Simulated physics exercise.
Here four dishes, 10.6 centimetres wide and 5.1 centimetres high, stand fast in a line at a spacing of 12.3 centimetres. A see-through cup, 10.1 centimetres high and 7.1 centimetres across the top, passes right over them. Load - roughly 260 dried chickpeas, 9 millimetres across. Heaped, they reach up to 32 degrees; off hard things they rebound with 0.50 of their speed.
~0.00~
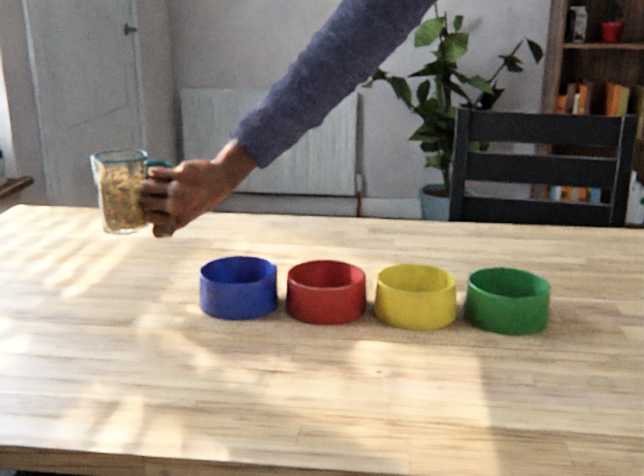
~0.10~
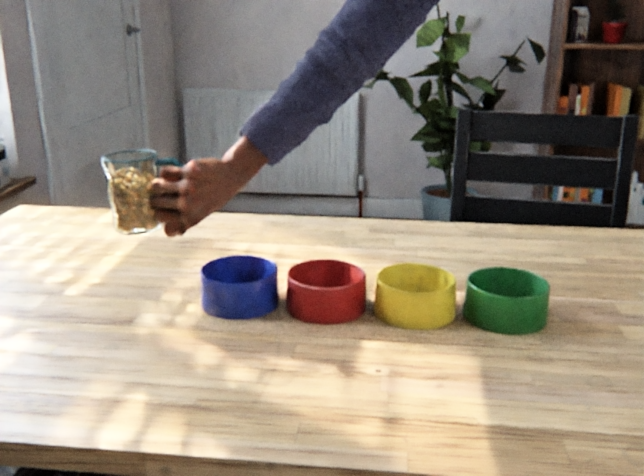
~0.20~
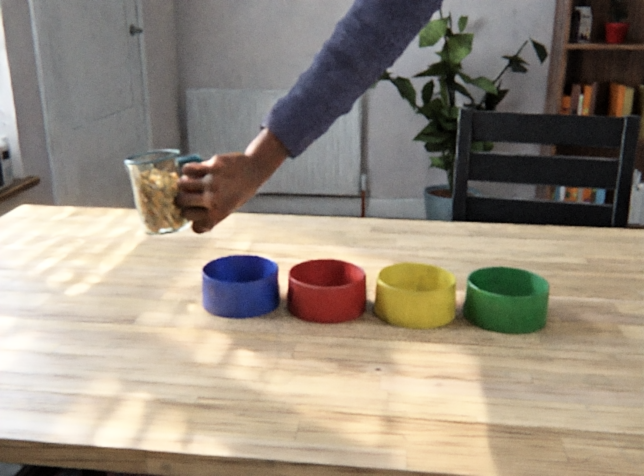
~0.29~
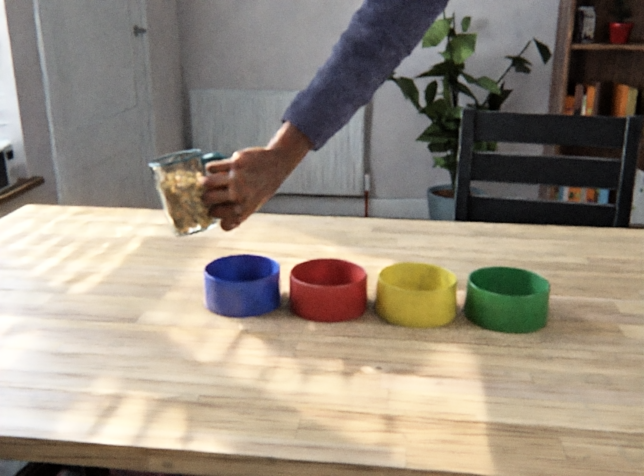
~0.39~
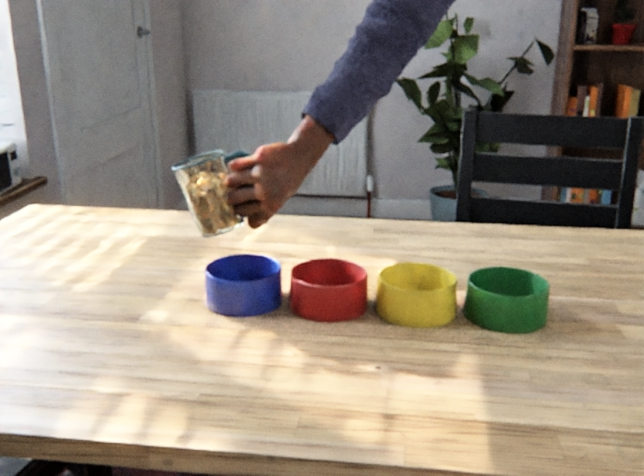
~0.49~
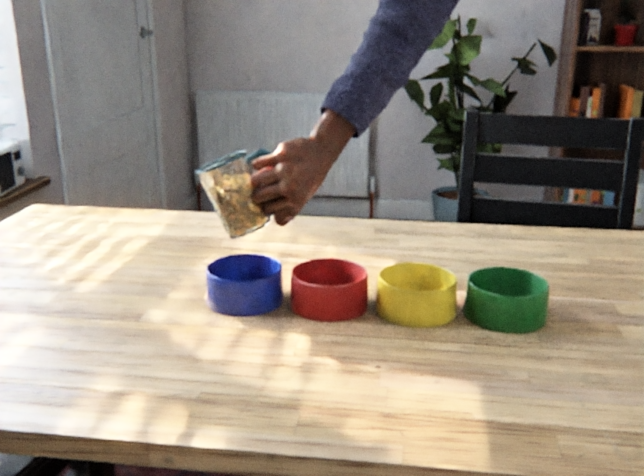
On a sunlit wooden table, a hand moving a clear cup of dried chickpeas rightward towards four coloured dishes, tilting it gradually.
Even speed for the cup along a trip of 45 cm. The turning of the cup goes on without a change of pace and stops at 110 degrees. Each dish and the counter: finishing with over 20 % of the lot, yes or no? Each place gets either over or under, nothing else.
Here is the list: Red under, blue under, green under, yellow over, counter under.
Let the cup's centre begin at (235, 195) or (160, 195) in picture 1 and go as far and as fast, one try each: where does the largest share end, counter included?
The winner: Green; yellow.
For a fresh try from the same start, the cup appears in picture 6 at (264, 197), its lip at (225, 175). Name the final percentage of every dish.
Red 0, blue 0, green 0, yellow 100.
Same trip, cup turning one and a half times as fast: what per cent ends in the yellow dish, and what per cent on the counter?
Yellow 100, counter 0.
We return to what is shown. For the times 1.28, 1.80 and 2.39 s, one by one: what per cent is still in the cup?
One after the other: 100, 100, 55 in a hundred.
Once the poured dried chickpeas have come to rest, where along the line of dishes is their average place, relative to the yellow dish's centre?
Close to 1 cm, shifted leftward.
After 1.28 s, tilt 63 degrees; cup holds 100 %.
After 1.80 s, tilt 90 degrees; cup holds 100 %.
Then, at 2.39 s, tilt 110 degrees; cup holds 55 %, yellow 40 %.
By 4.2 s all is still; red 0 %, blue 0 %, green 0 %, yellow 100 %, counter 0 %.
